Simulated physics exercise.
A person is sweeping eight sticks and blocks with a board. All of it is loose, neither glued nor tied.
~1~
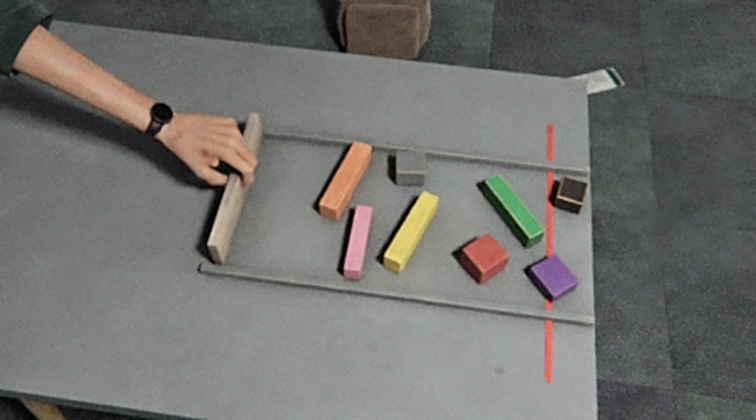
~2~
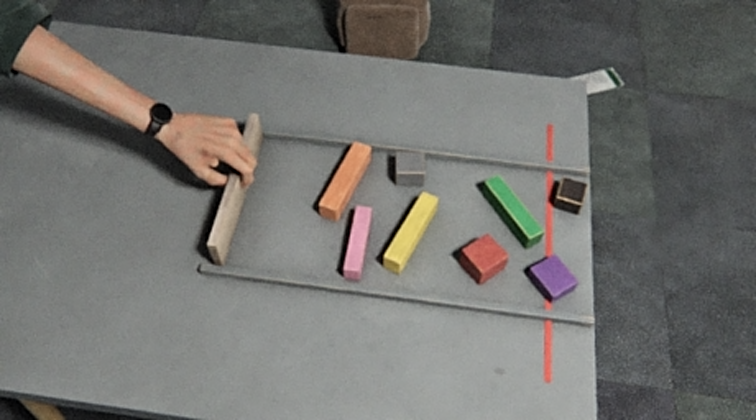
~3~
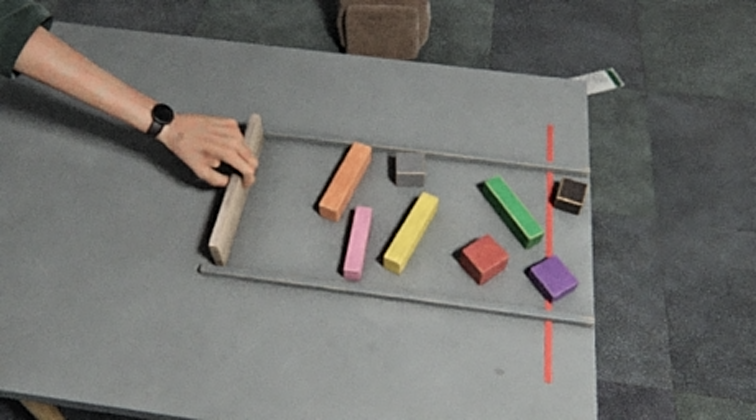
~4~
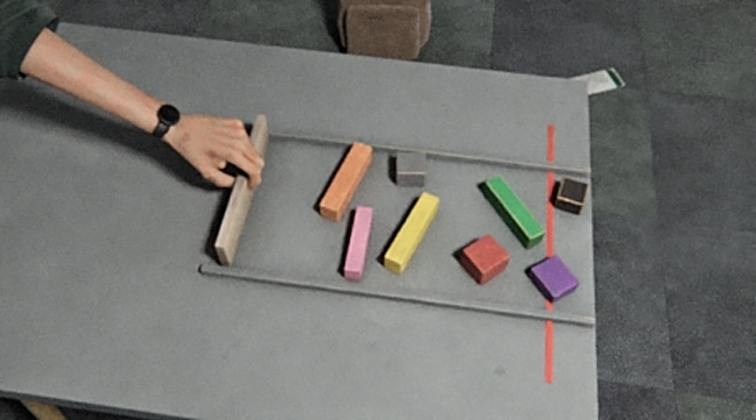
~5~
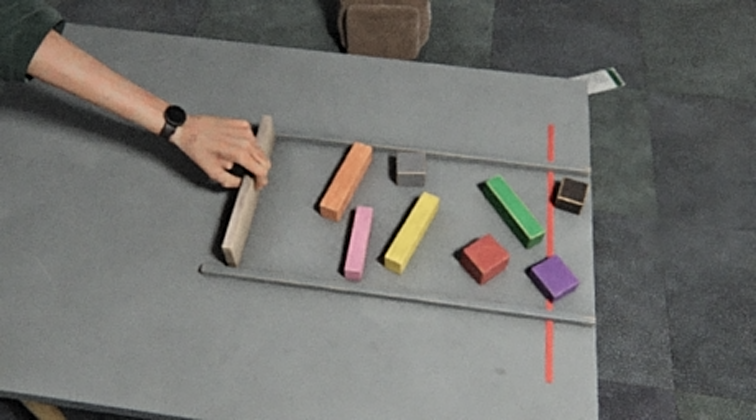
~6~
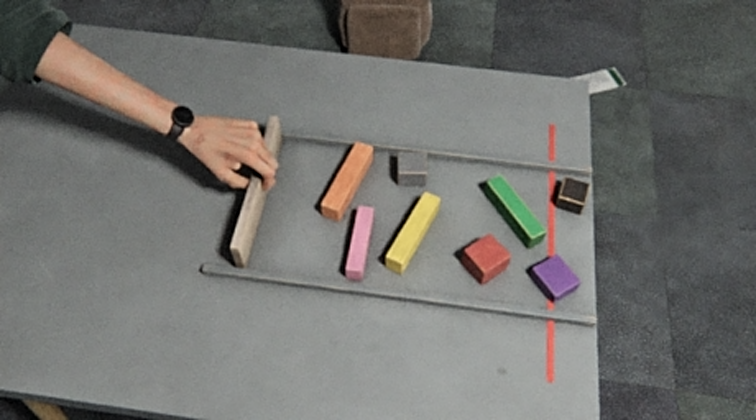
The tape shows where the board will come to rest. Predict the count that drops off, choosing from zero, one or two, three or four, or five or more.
Off the edge: Three or four.
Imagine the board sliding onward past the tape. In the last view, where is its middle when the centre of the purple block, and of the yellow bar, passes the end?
Approx. (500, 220) for the first, approx. (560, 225) for the second.
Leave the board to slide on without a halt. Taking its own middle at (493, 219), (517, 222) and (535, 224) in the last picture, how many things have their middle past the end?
Taking the three positions in turn, the counts come to 0, 2 and 3.
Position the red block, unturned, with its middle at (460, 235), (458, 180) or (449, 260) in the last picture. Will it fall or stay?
The red block falls; drops off; falls.
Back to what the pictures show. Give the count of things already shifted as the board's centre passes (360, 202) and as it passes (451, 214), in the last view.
Counts: 2 and 6.
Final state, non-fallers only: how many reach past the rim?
The count would be 2.
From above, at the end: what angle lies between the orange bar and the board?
The angle is some 0°.
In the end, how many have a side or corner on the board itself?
All in all, 2.
Soon after, none off yet; black block at rest near (573, 195); purple block at rest near (555, 279); green stick at rest near (514, 211).
After that, none off yet; black block displaced about its own width near (590, 195); purple block displaced about its own width near (602, 291); green stick displaced about its own width near (572, 217).
In the end, the number that fall off is three or four; gone, red block, green stick, purple block and black block.
